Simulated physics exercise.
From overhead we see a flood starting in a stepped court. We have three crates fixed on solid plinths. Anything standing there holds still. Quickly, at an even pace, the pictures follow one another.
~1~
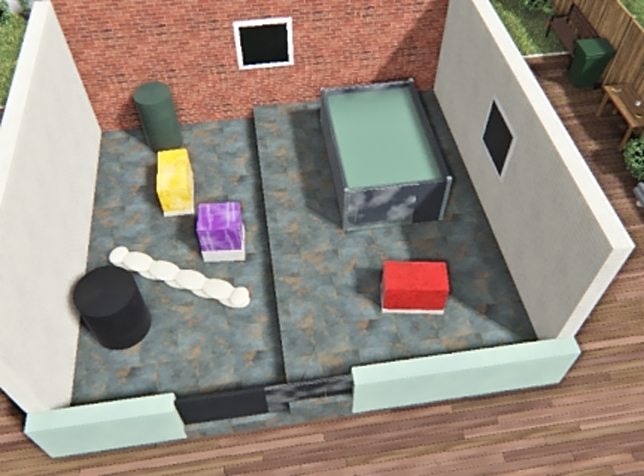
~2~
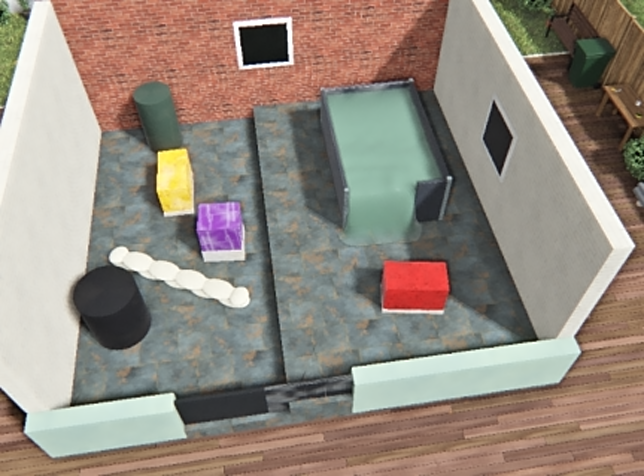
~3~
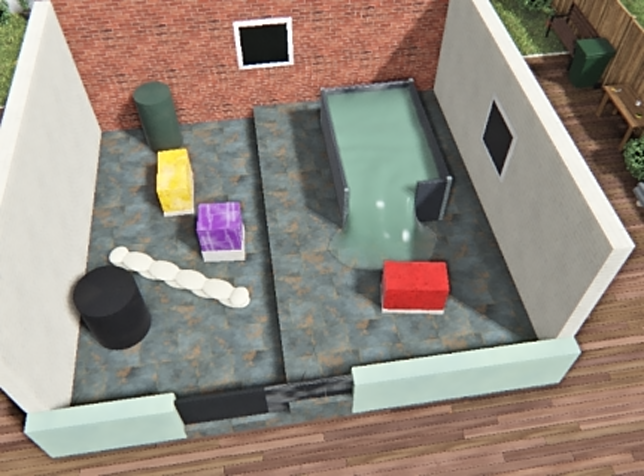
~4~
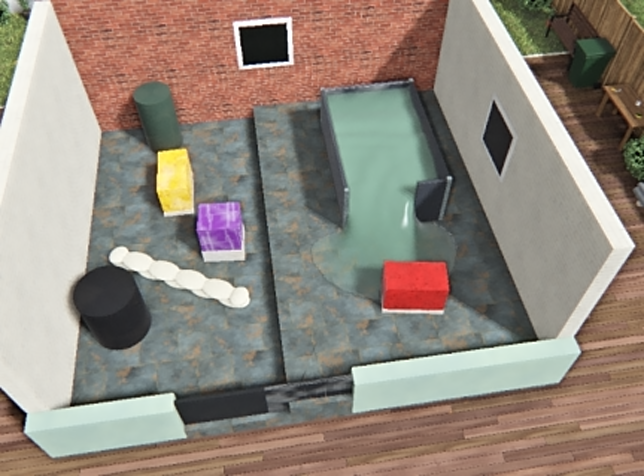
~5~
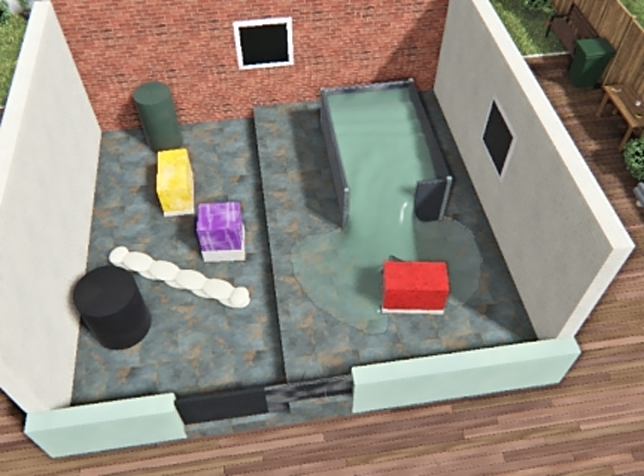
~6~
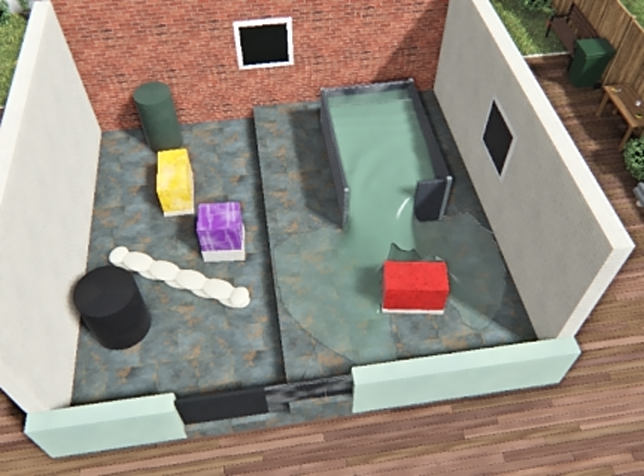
Greenish water pours from the open front of a tank and spreads around a red block.
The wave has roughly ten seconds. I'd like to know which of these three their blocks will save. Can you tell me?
Result: The purple crate will be left dry; the red crate will be left wet; the yellow crate will be left wet.
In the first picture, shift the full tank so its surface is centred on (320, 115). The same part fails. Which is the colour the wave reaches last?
Answer: The yellow-painted one.
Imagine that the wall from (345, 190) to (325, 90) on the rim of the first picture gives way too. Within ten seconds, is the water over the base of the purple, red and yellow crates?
In that case the purple crate is flooded, the red crate is never flooded and the yellow crate is flooded.
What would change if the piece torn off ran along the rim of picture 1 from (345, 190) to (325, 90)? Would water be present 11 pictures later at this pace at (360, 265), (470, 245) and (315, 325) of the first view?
In that order: Free of water, dry, not flooded.
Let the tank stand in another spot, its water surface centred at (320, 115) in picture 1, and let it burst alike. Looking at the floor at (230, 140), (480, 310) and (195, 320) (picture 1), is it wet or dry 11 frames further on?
First unwetted; next drenched; last drenched.
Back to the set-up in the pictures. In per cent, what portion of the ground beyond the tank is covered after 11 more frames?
Some 40 per cent.
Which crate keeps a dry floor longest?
I'd pick the crate marked yellow.
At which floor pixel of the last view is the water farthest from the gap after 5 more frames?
I reckon the front has reached (230, 407) by then.
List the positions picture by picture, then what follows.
The first frame shows the tank at (381, 135) is whole and still.
In the second frame, water pours out at (380, 211) and has run to (341, 234).
In the third frame, the front is at (423, 260), out from the gap at (380, 213).
In the fourth frame, the front is at a hidden place, out from the gap at (380, 214).
In the fifth frame, water pours out at (380, 215) and has run to (370, 328).
In the sixth frame, water pours out at (380, 215) and has run to a hidden place.
A moment on, water covers 25 % of the floor; the purple crate water round its plinth, the red crate water round its plinth, the yellow crate not reached.
Next, water covers 40 % of the floor; the purple crate water round its plinth, the red crate water round its plinth, the yellow crate not reached.
Then, water covers 55 % of the floor; the purple crate water round its plinth, the red crate water round its plinth, the yellow crate not reached.
Later, water covers 80 % of the floor; the purple crate water round its plinth, the red crate water round its plinth, the yellow crate water round its plinth.
In the end, water covers 90 % of the floor; the purple crate stayed above the water, the red crate was topped, the yellow crate was topped.
